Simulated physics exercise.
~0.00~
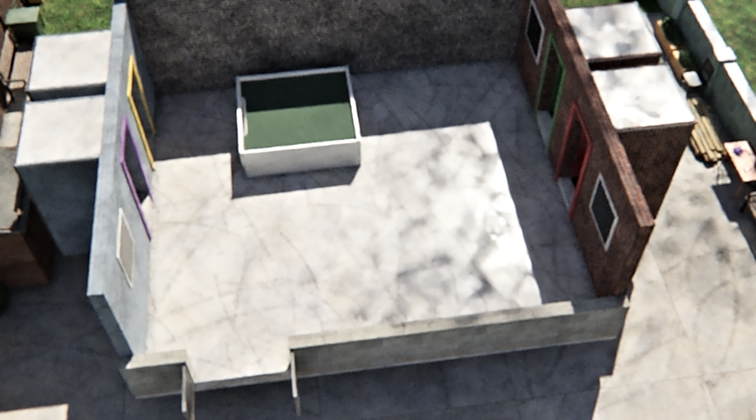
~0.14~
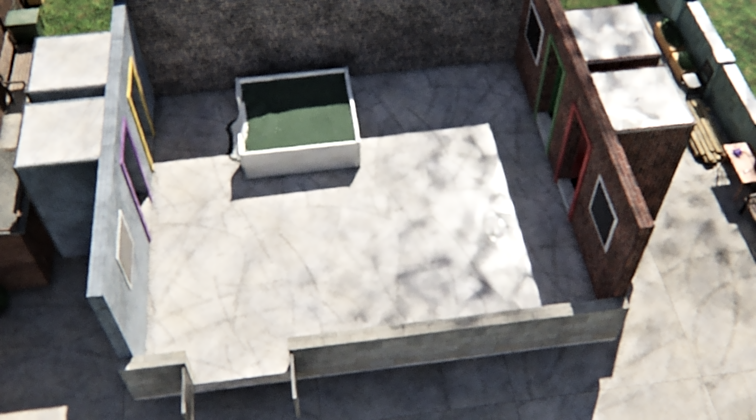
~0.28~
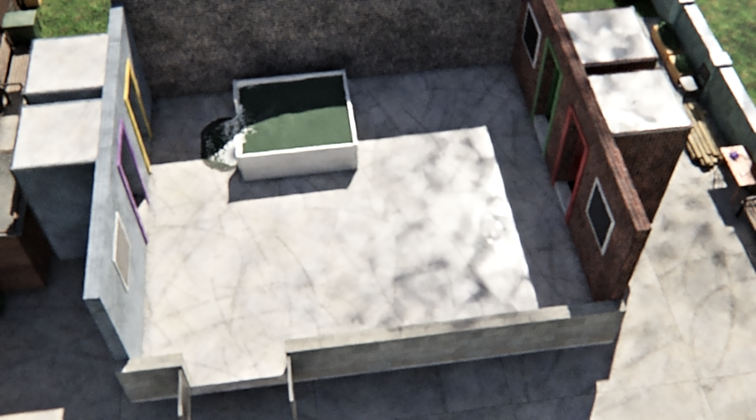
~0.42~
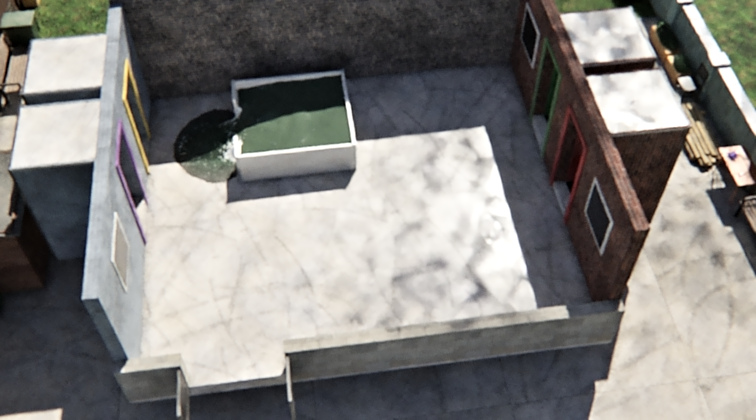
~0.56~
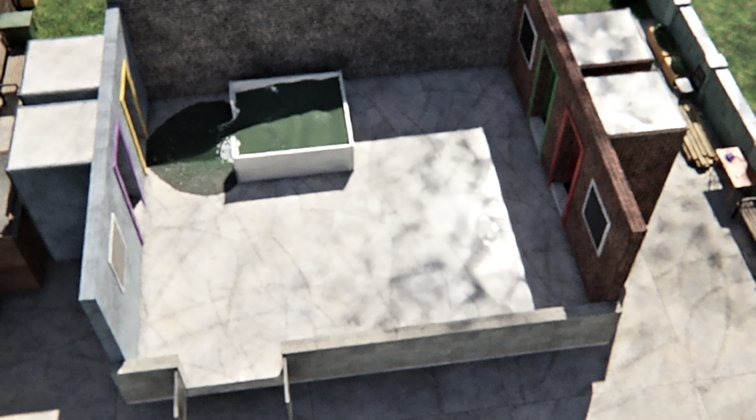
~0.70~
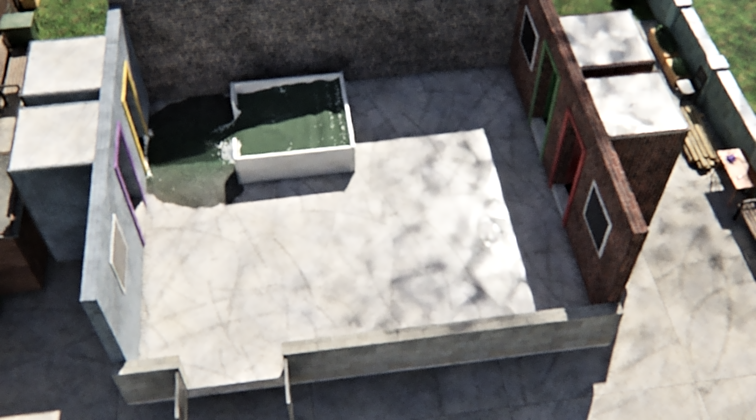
The footage shows a walled court with a white-sided open tank of dark green water; the tank's left side breaks open, and water pours out, spreading across the pale floor to the left wall and towards the near end.
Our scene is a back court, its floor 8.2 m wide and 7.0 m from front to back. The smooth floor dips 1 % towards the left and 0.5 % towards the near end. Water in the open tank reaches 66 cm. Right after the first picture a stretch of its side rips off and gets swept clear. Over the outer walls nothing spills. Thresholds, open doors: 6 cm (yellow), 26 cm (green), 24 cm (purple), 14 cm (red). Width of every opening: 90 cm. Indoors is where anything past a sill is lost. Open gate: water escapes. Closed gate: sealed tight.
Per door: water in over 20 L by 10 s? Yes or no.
Yellow door yes, green door no, purple door no, red door no.
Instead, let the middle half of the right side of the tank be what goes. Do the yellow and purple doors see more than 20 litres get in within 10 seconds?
Compared with that limit, yellow falls short while purple falls short.
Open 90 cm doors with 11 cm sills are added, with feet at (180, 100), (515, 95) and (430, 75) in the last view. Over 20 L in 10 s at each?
More, less, less.
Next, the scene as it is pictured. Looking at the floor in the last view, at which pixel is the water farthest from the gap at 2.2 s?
That would be close to (141, 337).
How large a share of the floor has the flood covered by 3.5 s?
Around 30 per cent.
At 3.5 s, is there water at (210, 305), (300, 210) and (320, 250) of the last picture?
Going in order, covered, then clear, then clear.
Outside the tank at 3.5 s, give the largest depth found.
Depth: Approx. 25 cm.
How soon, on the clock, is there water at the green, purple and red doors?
Door times: Green 6.5 s / purple 1.1 s / red 9.0 s.
After 1.4 s water covers 10 % of the floor and is deepest (46 cm) near (150, 104); yellow door 18 cm at the sill, 138 L in, green door not reached, purple door 14 cm at the sill, 0 L in, red door not reached.
After 2.2 s water covers 15 % of the floor and is deepest (35 cm) near (157, 138); yellow door 25 cm at the sill, 318 L in, green door not reached, purple door 16 cm at the sill, 0 L in, red door not reached.
After 3.5 s water covers 30 % of the floor and is deepest (25 cm) near (148, 164); yellow door 24 cm at the sill, 542 L in, green door not reached, purple door 12 cm at the sill, 0 L in, red door not reached.
After 6.0 s water covers 45 % of the floor and is deepest (20 cm) near (150, 104); yellow door 19 cm at the sill, 800 L in, green door not reached, purple door 9 cm at the sill, 0 L in, red door not reached.
After 10.0 s water covers 60 % of the floor and is deepest (13 cm) near (148, 158); yellow door 13 cm at the sill, 973 L in, green door 2 cm at the sill, 0 L in, purple door 6 cm at the sill, 0 L in, red door 1 cm at the sill, 0 L in.
